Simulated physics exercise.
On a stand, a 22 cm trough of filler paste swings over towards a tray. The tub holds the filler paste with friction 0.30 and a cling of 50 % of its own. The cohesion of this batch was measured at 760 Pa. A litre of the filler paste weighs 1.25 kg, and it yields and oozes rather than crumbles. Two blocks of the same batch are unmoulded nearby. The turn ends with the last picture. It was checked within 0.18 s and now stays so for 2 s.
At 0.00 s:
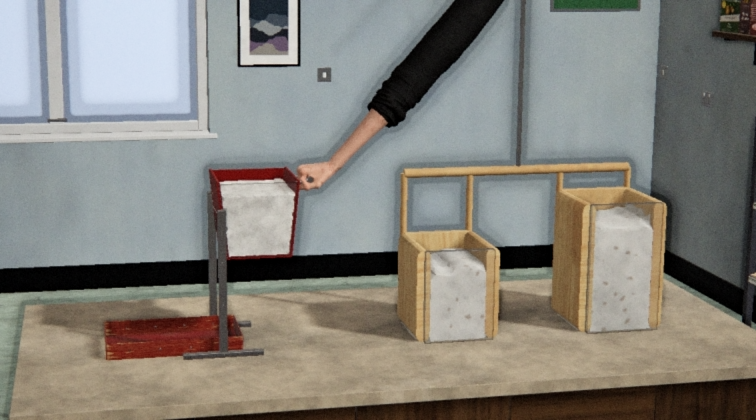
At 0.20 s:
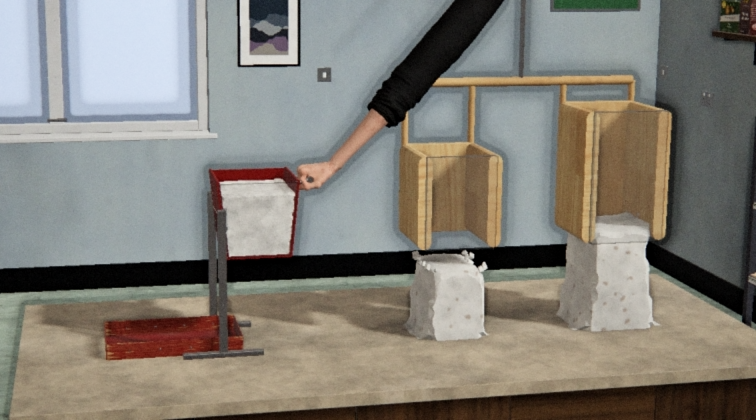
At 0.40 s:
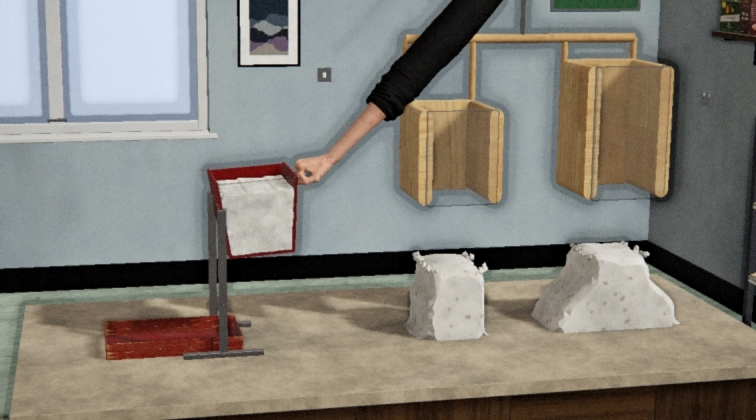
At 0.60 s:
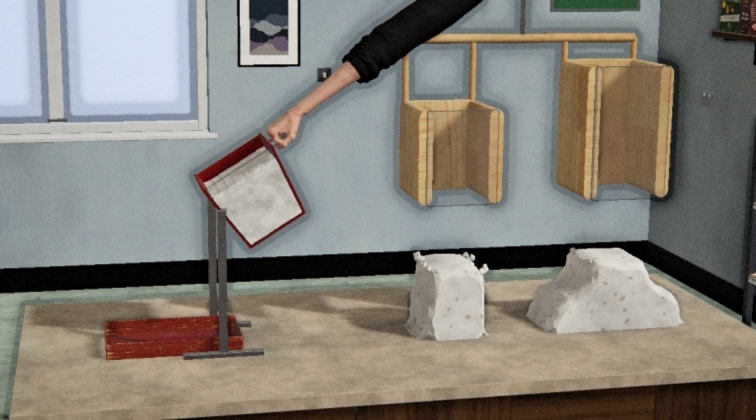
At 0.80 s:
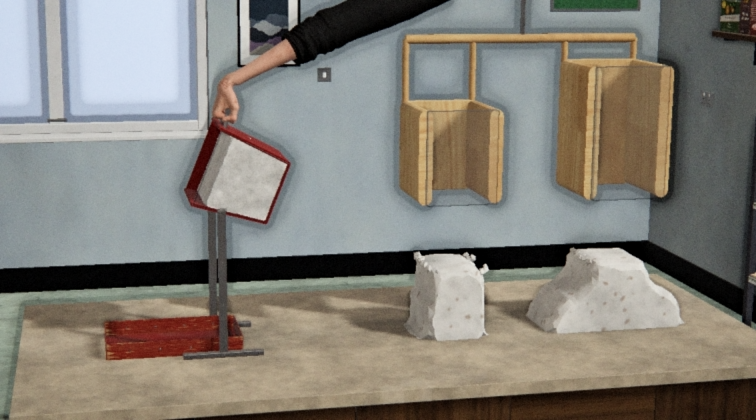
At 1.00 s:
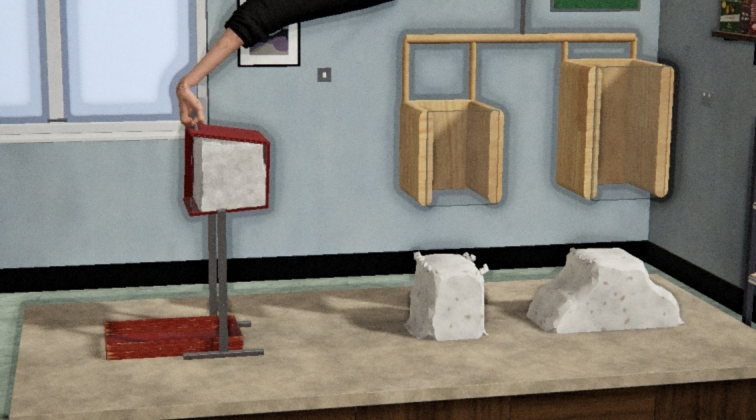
A pale, paste-filled red trough on a grey stand sits at the left of a tan tabletop above a red tray, seen from a fixed, slightly raised view in a blue-walled room. Two wooden moulds at right lift off pale blocks, the taller one slumping wide, the shorter barely changing. A black-sleeved arm then swings the trough leftward onto its side, the paste still inside.
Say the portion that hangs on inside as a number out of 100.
Close to 100 per cent.
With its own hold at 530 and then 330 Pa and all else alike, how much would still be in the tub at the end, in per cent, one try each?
In that order: 55 %, 40 %.
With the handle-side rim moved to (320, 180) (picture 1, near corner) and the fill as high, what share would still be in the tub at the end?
In that case some 45 per cent.
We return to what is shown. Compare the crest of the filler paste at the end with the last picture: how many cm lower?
Roughly 1 cm.
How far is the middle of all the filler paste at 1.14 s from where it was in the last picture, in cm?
Some 1 cm.
After 1.14 s, the tub is at 88 degrees and holds 100 %.
After 1.31 s, the tub is at 88 degrees and holds 100 %.
After 1.48 s, the tub is at 88 degrees and holds 100 %.
After 1.65 s, the tub is at 88 degrees and holds 100 %.
After 3.00 s, the tub is at 88 degrees and holds 100 %.
